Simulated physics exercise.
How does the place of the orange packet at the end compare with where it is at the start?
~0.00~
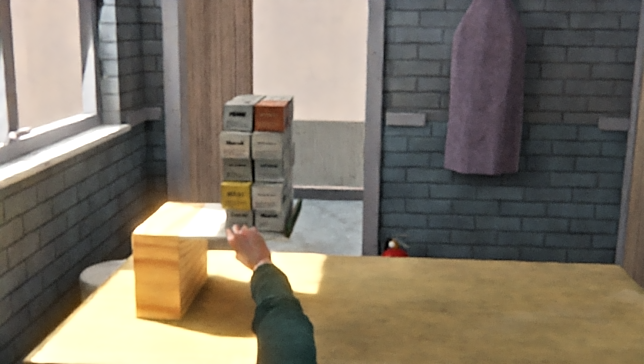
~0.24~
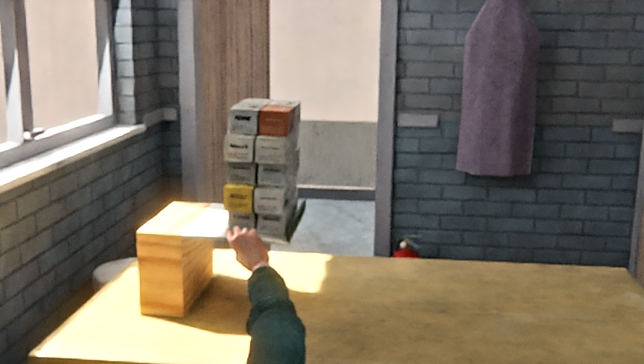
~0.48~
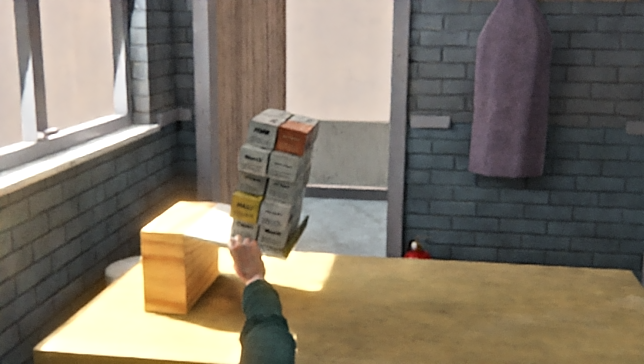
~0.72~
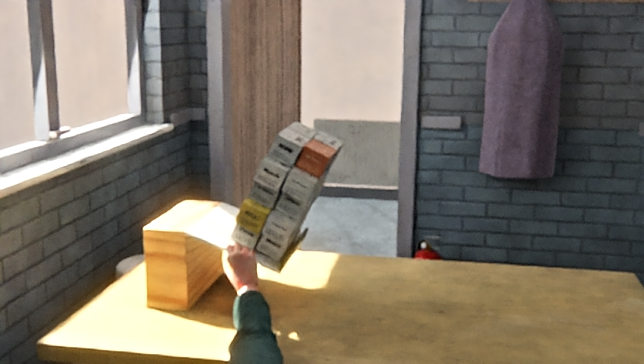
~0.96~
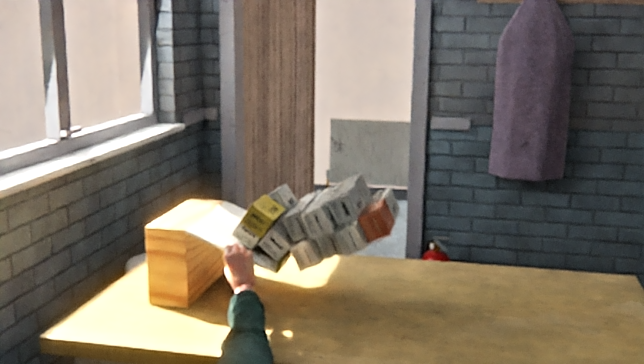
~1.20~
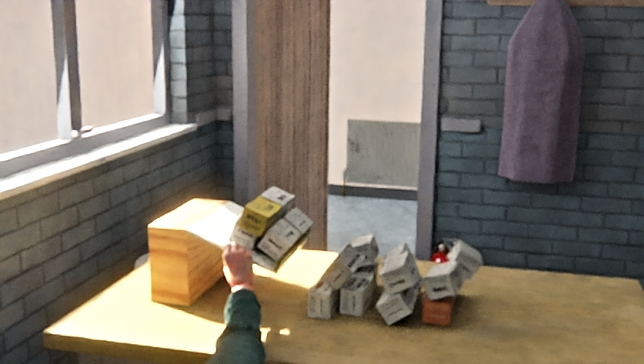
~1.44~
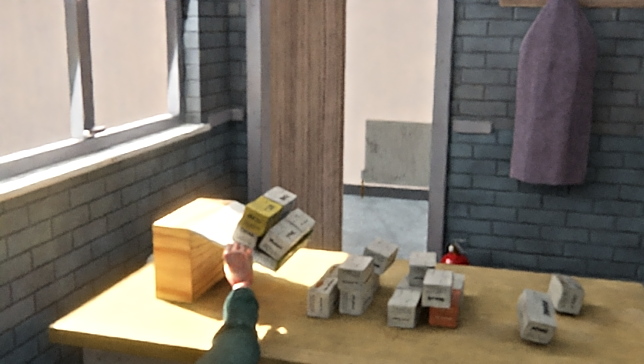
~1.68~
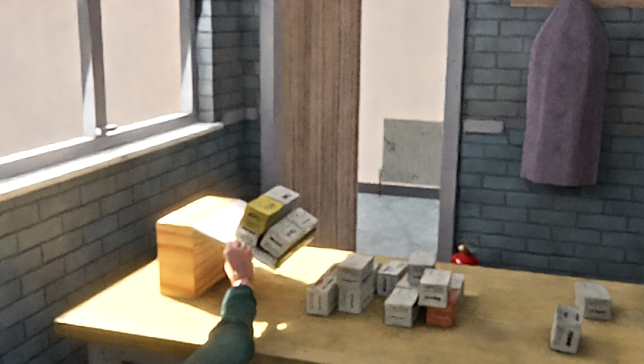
At the start the orange packet sits at the top of the upright stack. At the end it lies lower down and further right, on the table among the fallen packets.
